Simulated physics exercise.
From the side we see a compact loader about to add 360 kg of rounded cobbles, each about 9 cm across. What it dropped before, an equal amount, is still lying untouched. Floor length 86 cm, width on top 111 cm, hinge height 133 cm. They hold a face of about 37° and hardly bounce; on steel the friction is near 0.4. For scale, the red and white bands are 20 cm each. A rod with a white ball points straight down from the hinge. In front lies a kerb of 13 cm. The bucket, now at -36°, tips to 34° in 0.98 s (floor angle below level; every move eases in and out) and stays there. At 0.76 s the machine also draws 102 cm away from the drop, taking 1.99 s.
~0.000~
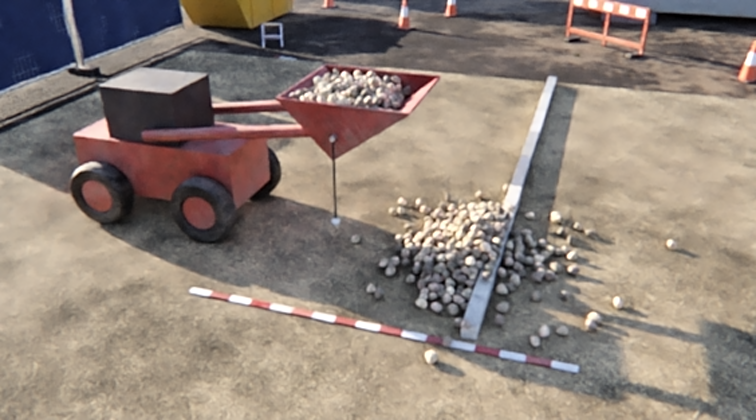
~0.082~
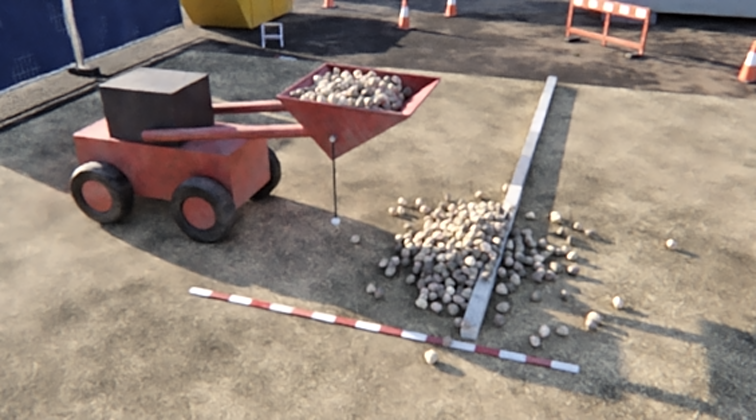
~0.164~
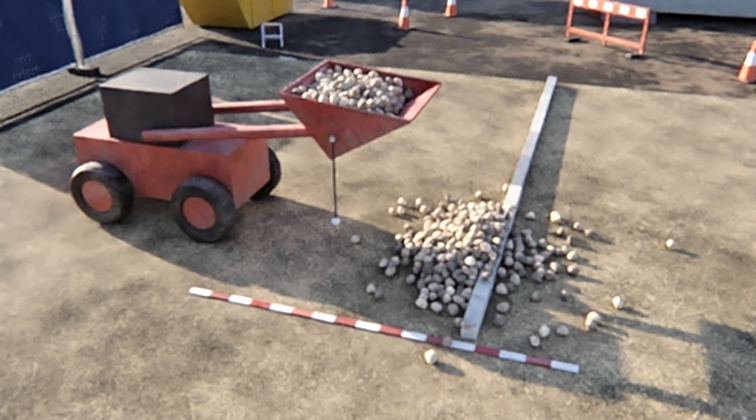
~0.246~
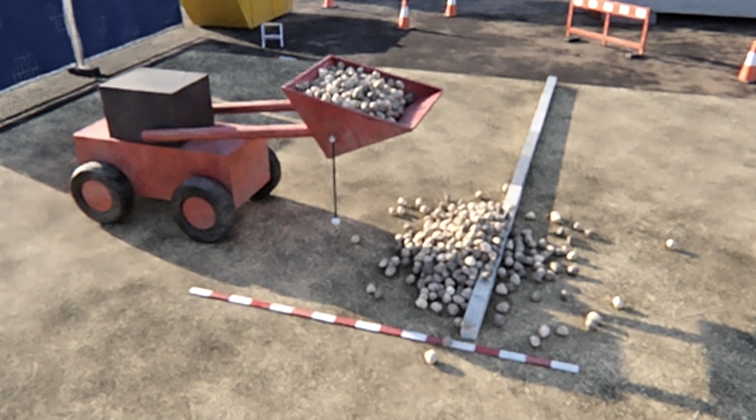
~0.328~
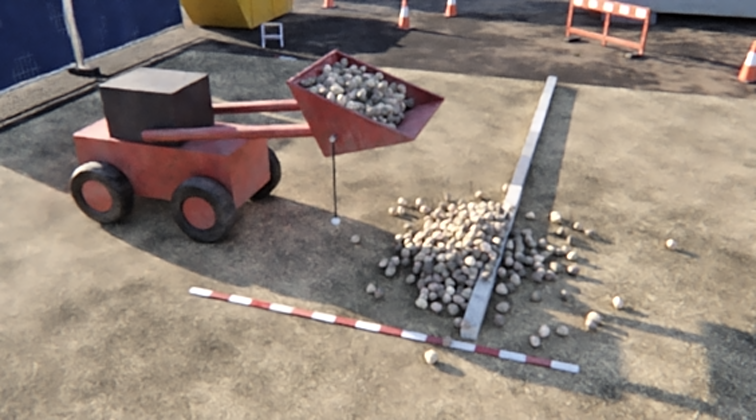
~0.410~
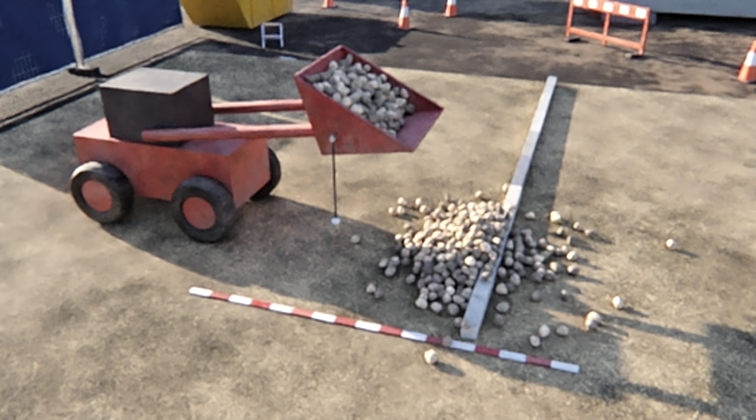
The red bucket of a compact loader, filled with rounded cobbles, tilts gradually forward, its right-hand lip lowering and its back edge rising, while the loader body and the pile of stones around the kerb stay still.
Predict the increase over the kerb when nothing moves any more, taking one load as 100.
About 1 per cent.
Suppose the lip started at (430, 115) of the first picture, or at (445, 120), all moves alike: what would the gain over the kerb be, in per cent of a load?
First some 5, then 15 per cent.
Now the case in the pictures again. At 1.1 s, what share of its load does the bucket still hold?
Roughly 70 per cent is still inside.
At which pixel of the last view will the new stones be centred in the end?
Around (422, 238).
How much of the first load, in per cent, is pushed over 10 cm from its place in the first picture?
About 5 per cent.
After 0.7 s the floor is at 23°; in per cent of one load, 100 in the bucket, 87 on this side of the kerb, 14 over the kerb; the foremost stones are at (598, 277).
After 1.1 s the floor is at 34°; in per cent of one load, 71 in the bucket, 115 on this side of the kerb, 14 over the kerb; the foremost stones are at (598, 277).
After 3.2 s the floor is at 34°; in per cent of one load, 0 in the bucket, 186 on this side of the kerb, 14 over the kerb; the foremost stones are at (598, 277).
After 5.9 s the floor is at 34°; in per cent of one load, 0 in the bucket, 186 on this side of the kerb, 14 over the kerb; the foremost stones are at (598, 277). Net gain over the kerb, 1.
